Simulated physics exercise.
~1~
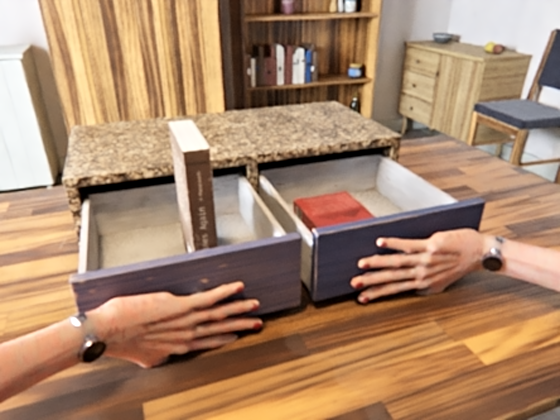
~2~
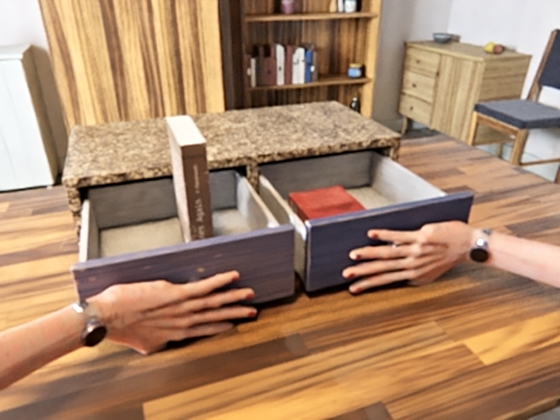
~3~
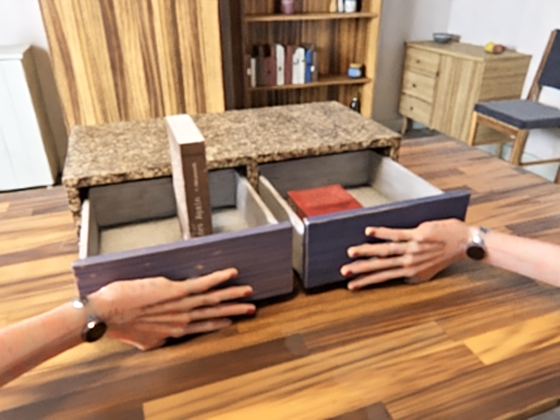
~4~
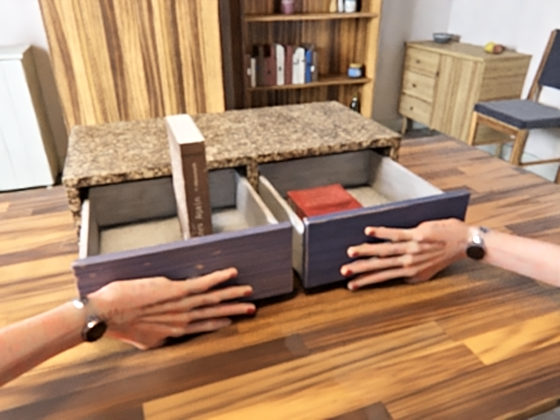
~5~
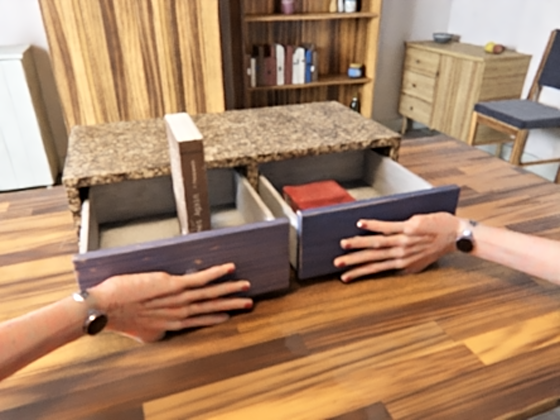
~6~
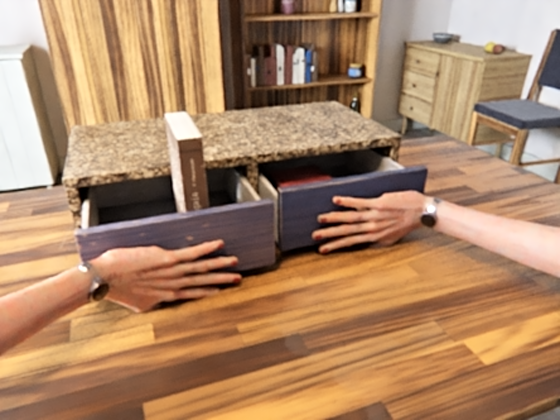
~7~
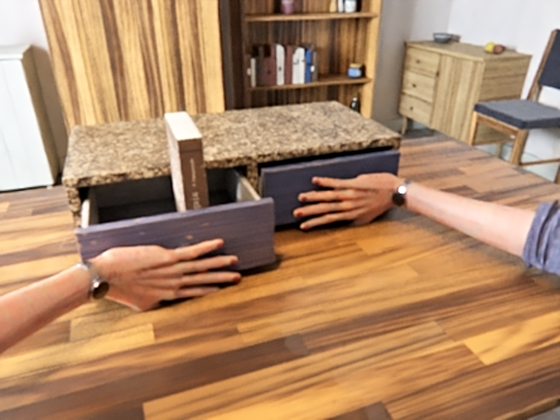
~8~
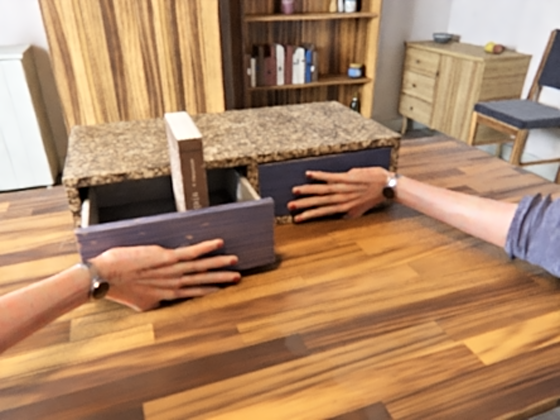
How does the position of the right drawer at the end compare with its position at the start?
At the start the right drawer is pulled well out of the cabinet with the red packet visible inside, and by the end it has been pushed back in and sits shut.
In this clip, two hands push the open drawers of a low cabinet inward, the left holding an upright brown book and the right a red packet. The left drawer stops partway and stays ajar, while the right drawer slides on until it is shut.
